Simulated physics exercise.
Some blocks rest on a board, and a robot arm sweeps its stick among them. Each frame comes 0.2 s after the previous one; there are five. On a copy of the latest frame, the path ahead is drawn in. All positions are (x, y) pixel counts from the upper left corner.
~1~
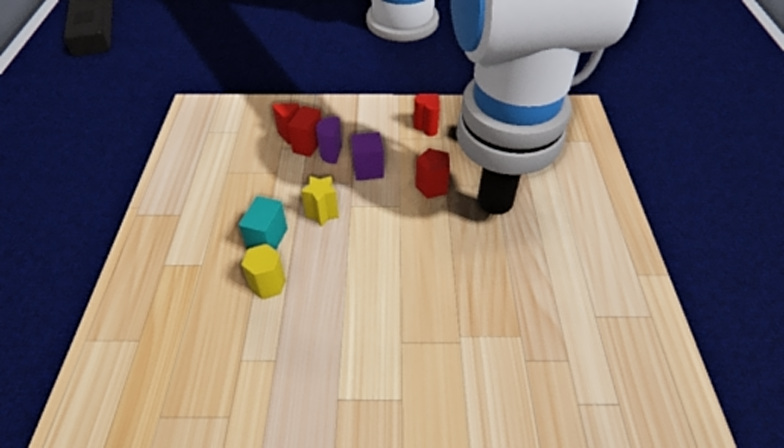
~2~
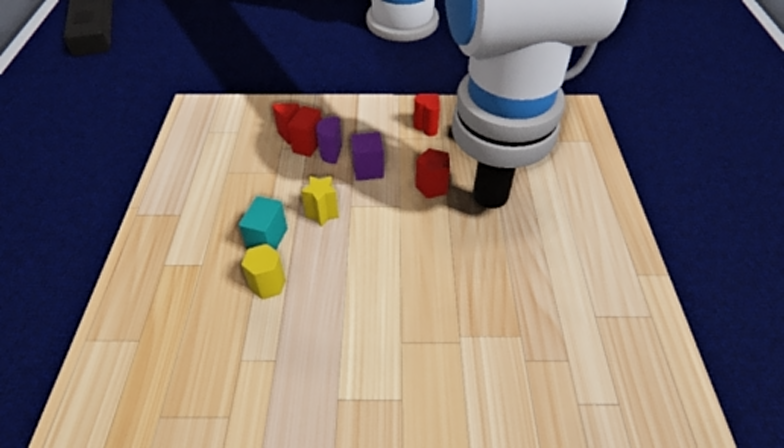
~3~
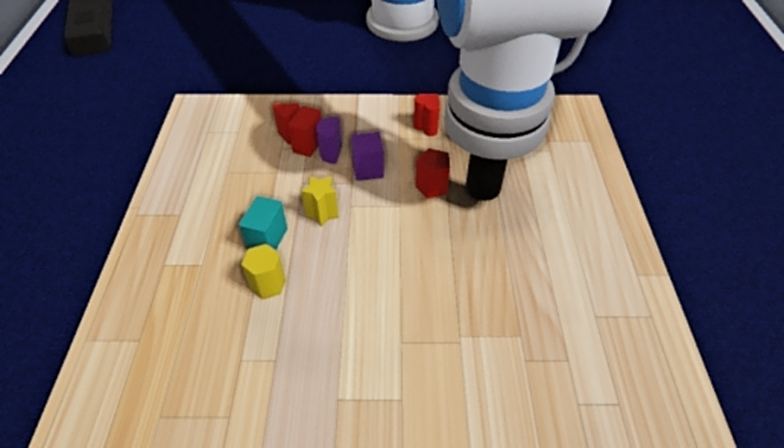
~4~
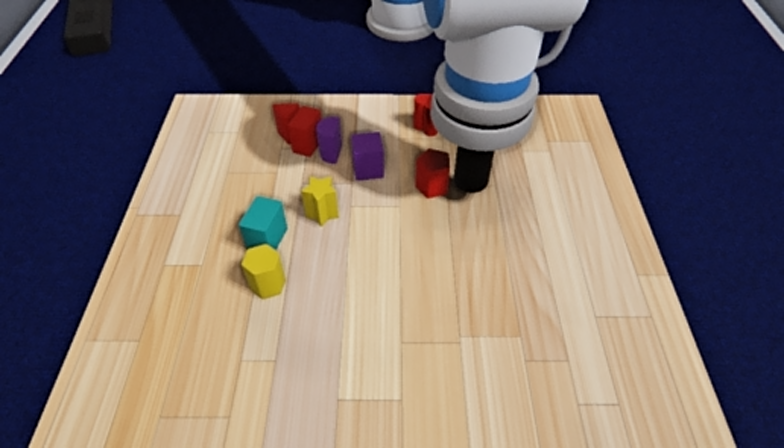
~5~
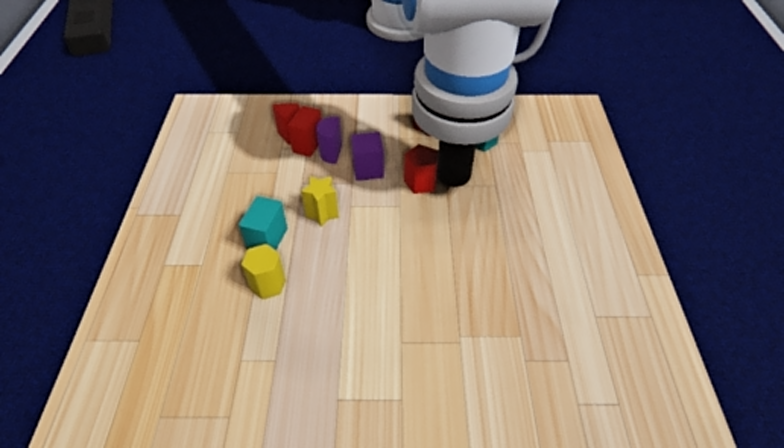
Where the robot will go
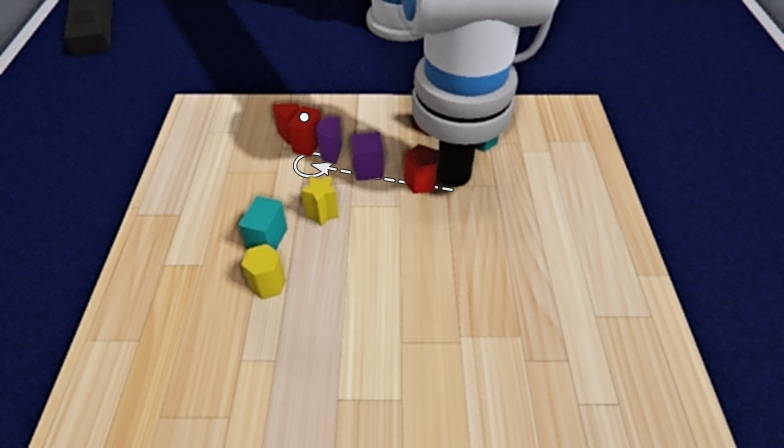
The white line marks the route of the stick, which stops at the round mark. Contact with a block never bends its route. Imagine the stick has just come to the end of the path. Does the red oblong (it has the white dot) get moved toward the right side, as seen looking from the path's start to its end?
It seems so.
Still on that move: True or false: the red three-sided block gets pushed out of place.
The statement is correct.
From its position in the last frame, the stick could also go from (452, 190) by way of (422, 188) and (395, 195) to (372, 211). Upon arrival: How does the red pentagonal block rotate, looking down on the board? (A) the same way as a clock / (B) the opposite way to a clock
A - the same way as a clock.
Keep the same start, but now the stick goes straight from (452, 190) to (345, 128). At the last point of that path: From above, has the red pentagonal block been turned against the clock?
Yes
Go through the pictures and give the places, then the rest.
Tip of the stick (495, 203), middles of tops, red three-sided block (285, 108), red oblong (304, 117), purple D-shaped block (328, 126), purple square piece (367, 142), red pentagonal block (435, 159), in the first picture.
Stick (490, 197), nothing pushed, in the second picture.
Stick (483, 189), nothing pushed, in the third picture.
Stick (471, 182), nothing pushed, in the fourth picture.
Stick (454, 176), red three-sided block (285, 108), red oblong (304, 117), purple D-shaped block (328, 126), purple square piece (367, 142), red pentagonal block (423, 155), in the fifth picture.
The line goes from (452, 190) to (312, 165); the dot is on the red oblong.
On the path given first. One third of the way, stick (403, 168); purple D-shaped block (325, 125); purple square piece (346, 138); red pentagonal block (376, 143), turned 25° clockwise.
Two thirds of the way, stick (355, 160); red three-sided block (270, 97), turned 15° clockwise; red oblong (282, 105), turned 25° clockwise; purple D-shaped block (288, 120), turned 75° clockwise; purple square piece (296, 134); red pentagonal block (326, 136), turned 20° clockwise.
At the end, stick (309, 151); red three-sided block (267, 90), turned 50° clockwise; red oblong (272, 100), turned 55° clockwise; purple D-shaped block (273, 114), turned 60° clockwise; purple square piece (251, 135); red pentagonal block (282, 127), turned 25° clockwise.
